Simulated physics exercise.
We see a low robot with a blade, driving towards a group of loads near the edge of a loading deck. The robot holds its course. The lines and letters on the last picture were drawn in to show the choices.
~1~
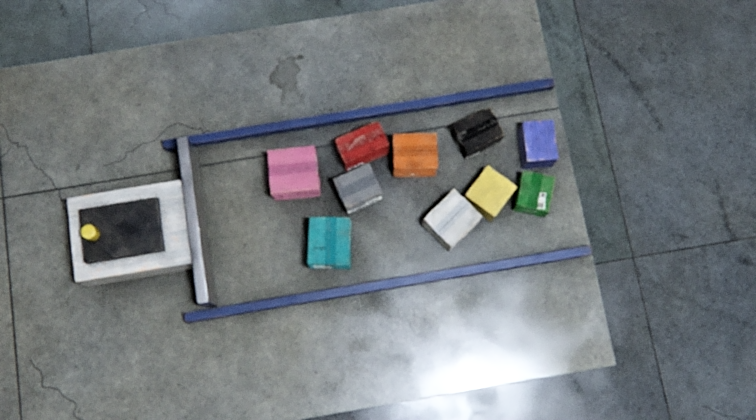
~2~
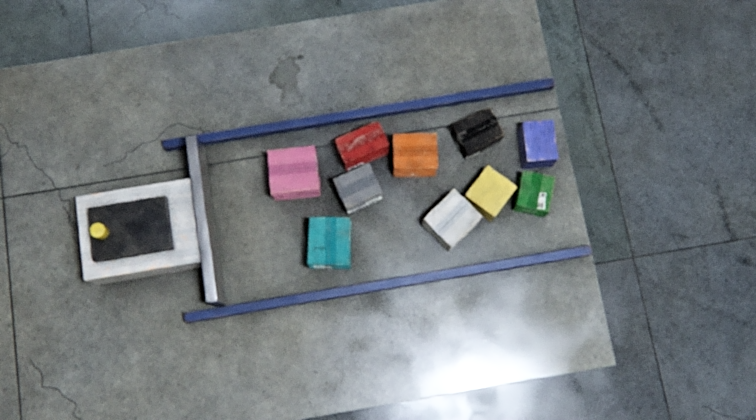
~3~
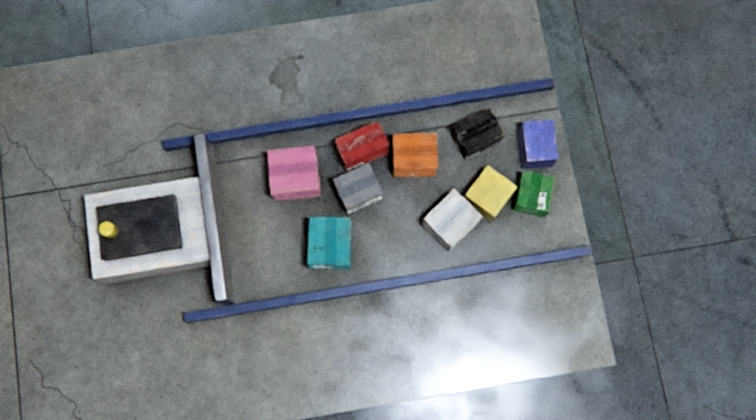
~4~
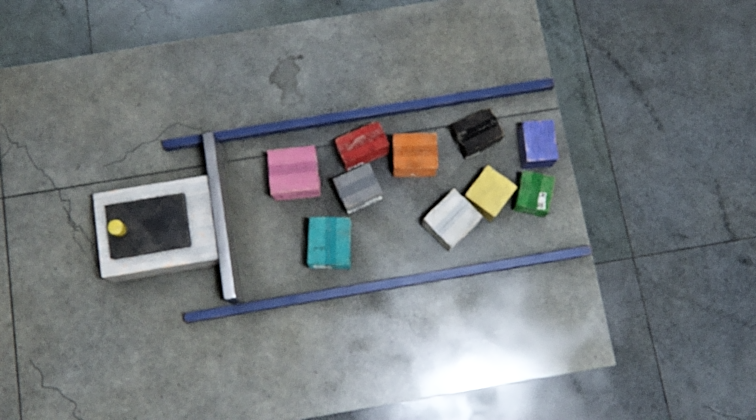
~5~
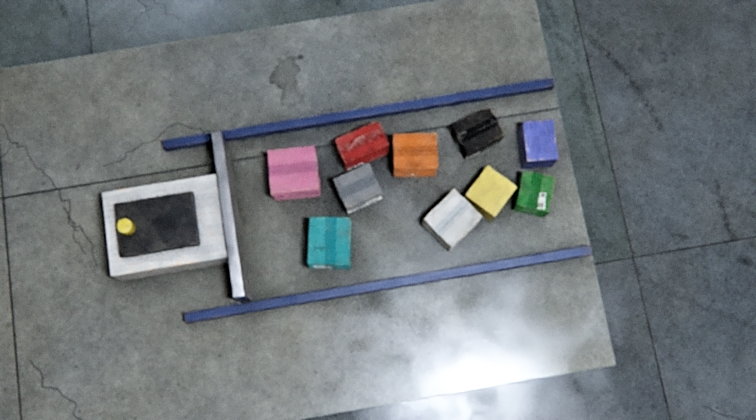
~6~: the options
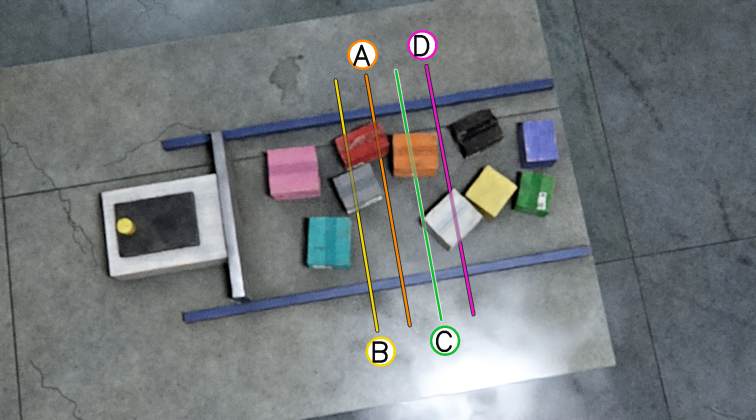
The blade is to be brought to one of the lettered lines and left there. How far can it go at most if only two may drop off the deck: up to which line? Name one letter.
The farthest such stop is D.
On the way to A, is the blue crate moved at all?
No.
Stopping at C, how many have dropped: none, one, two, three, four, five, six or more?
By then, none.
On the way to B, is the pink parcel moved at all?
Yes.
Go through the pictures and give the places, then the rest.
In the first picture, white parcel (452, 221); grey parcel (358, 189); pink parcel (294, 174).
In the second picture, robot (136, 228); black box (477, 134).
In the third picture, robot (145, 226); turquoise box (330, 243).
In the fourth picture, robot (154, 225); blue crate (538, 145).
In the fifth picture, robot (163, 223); green parcel (534, 194); white parcel (452, 221); grey parcel (358, 189).
On the copy, A at (387, 197); B at (356, 202); C at (418, 192); D at (449, 186).
On D. First, robot (244, 210); orange box (425, 157); red parcel (378, 142).
Then, robot (324, 197); black box (492, 133); yellow crate (496, 189).
Finally, robot (385, 187); blue crate over the edge; green parcel (572, 202); one fallen.
By contrast, A is within the limit but short; B is within the limit but short; C is within the limit but short.
